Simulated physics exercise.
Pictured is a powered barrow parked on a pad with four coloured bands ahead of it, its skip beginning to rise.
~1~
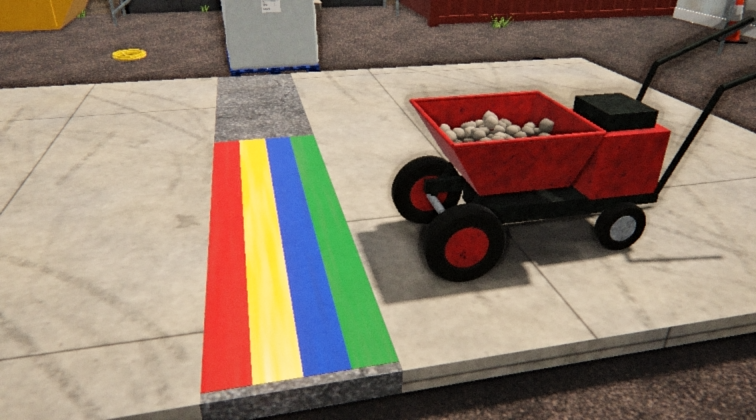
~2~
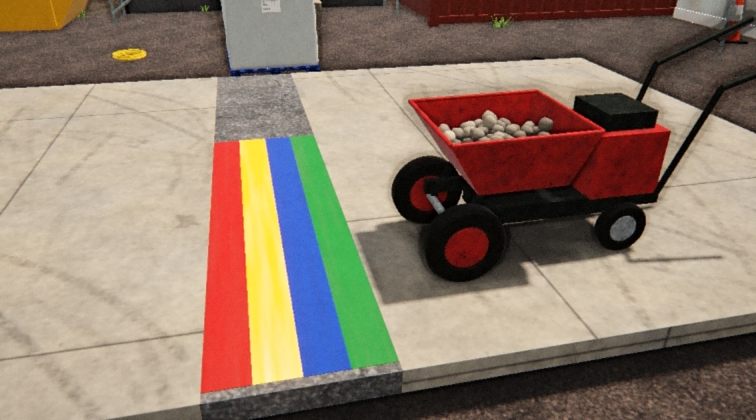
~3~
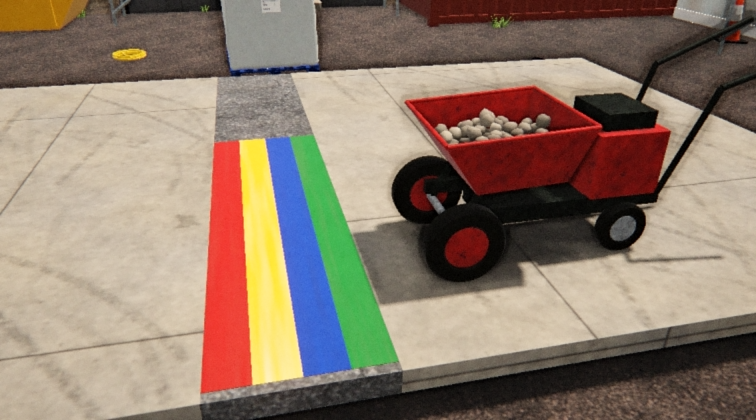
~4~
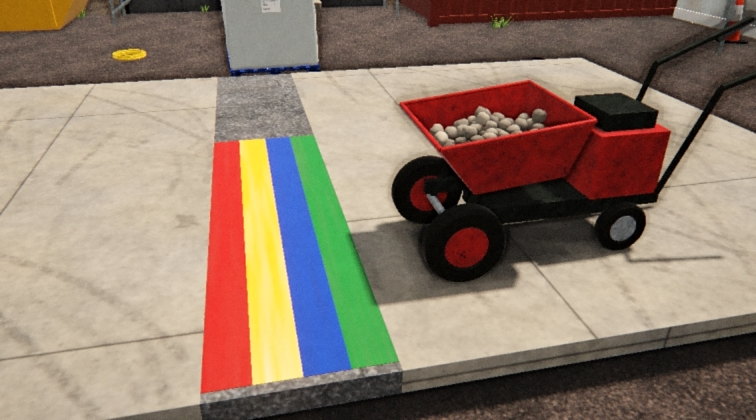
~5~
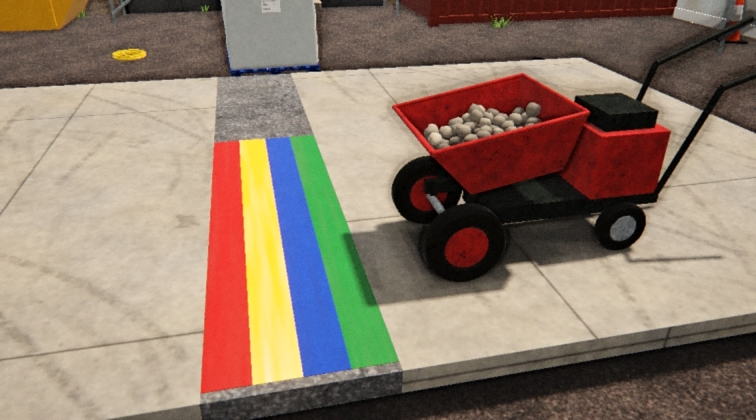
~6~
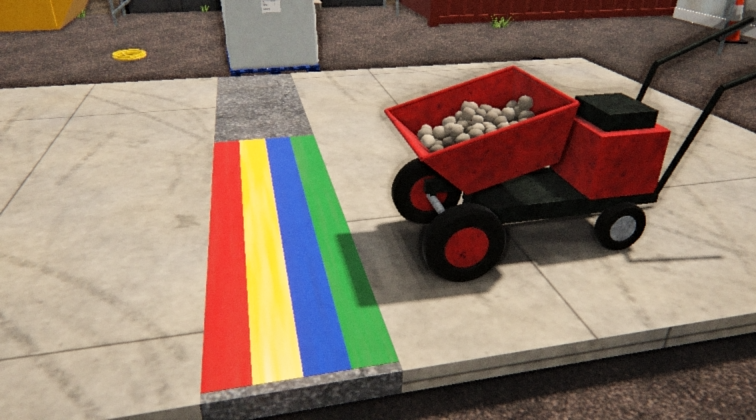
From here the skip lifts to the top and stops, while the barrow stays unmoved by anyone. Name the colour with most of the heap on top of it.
Blue.
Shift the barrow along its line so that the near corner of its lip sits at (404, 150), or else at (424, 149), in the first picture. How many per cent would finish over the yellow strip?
30 % for the first, 30 % for the second.
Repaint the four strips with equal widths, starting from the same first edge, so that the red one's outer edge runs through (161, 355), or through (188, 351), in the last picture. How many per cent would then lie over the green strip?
About 30 % and 30 %.
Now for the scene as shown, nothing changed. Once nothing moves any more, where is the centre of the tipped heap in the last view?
Near (299, 260).
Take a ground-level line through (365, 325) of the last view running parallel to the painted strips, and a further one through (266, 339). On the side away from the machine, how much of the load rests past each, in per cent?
In order, some 90 % then some 20 %.
Shortly afterwards, skip tipped steeply; the whole lot in the skip.
Next, skip tipped right over; the bulk in the skip; a little over the green strip; a little over the blue strip; only a few over the yellow strip.
Some moments later, skip tipped right over; a little in the skip; near a quarter over the green strip; near a third over the blue strip; near a quarter over the yellow strip; a little over the red strip; only a few off the paint.
In the end, skip tipped right over; near a quarter over the green strip; near a third over the blue strip; near a quarter over the yellow strip; a little over the red strip; a little off the paint.
